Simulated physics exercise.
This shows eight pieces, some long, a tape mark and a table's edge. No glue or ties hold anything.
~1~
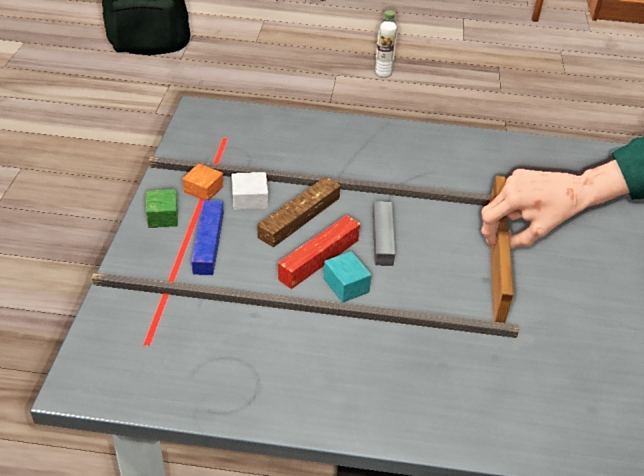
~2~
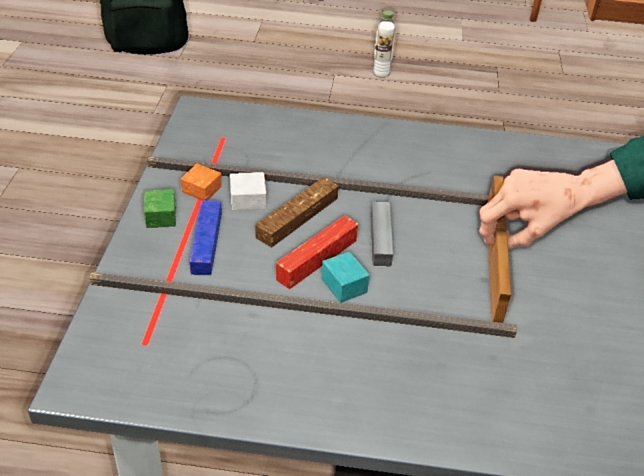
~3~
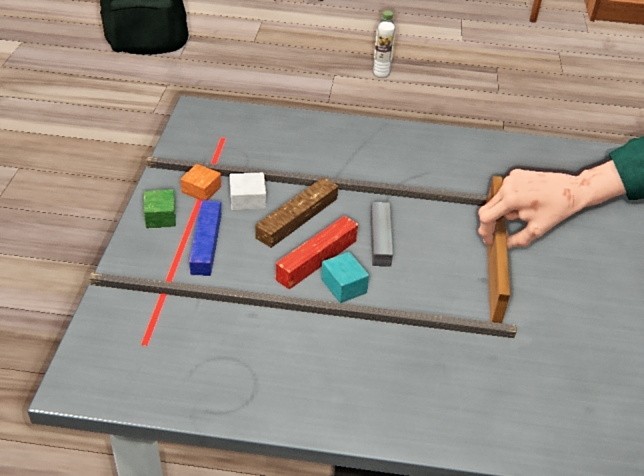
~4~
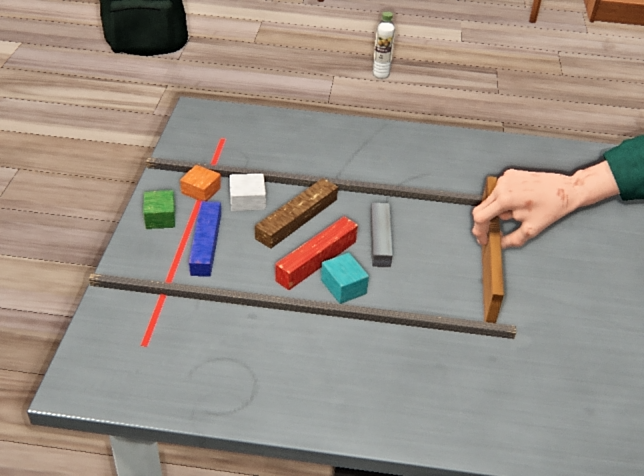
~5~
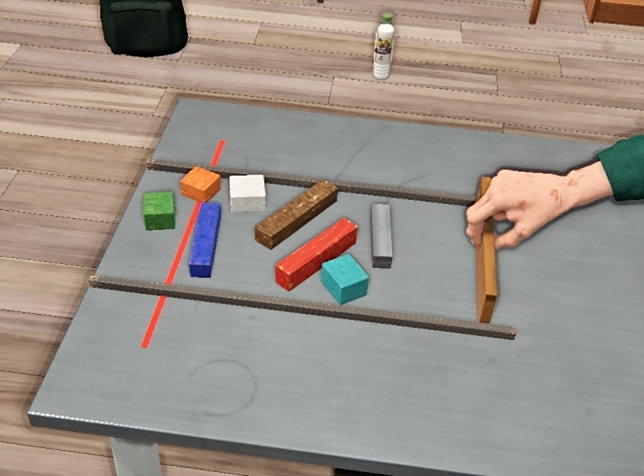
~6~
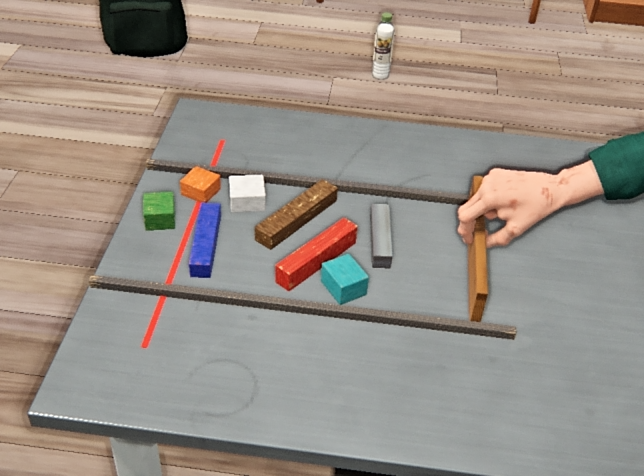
A hand slid an upright wooden board a short way left between two rails on a grey table, while the colourful blocks and bars scattered near a red tape line stayed where they were.
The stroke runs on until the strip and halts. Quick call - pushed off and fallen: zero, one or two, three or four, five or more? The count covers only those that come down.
Call: Three or four.
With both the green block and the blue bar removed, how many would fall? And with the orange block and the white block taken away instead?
Going first to second: 1 and 2.
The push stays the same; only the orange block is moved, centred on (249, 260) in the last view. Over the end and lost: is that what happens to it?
So it does not drop, then.
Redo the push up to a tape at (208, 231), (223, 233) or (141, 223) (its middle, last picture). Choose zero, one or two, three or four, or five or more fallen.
Well, going through them: Just one or two, then 1 or 2, then five or more.
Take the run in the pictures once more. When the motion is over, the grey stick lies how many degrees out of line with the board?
The angle is some 0°.
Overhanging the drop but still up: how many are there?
I get 2.
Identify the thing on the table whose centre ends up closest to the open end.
The one out in front is the white block.
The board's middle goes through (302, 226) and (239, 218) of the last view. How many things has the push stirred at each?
That gives 5 for the first and 8 for the second.
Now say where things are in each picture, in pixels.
The first picture shows green block (162, 209); orange block (203, 183); blue bar (208, 237); board (500, 246); tape (192, 227).
The second picture shows orange block (201, 183); brown bar (298, 211).
The third picture shows blue bar (206, 237); board (497, 247).
The fourth picture shows green block (160, 209); red bar (318, 252).
The fifth picture shows orange block (201, 185); grey stick (381, 235).
The sixth picture shows green block (159, 211); orange block (201, 185); blue bar (206, 239); board (477, 246); tape (189, 229).
A little later, none off yet; green block at rest near (159, 211); orange block at rest near (201, 185); blue bar at rest near (206, 239).
Next, none off yet; green block shifted about its own width near (119, 211); orange block shifted well along near (155, 176); blue bar shifted about its own width near (144, 236).
When it is over, the number that fall off is three or four; down, blue bar, orange block and green block.
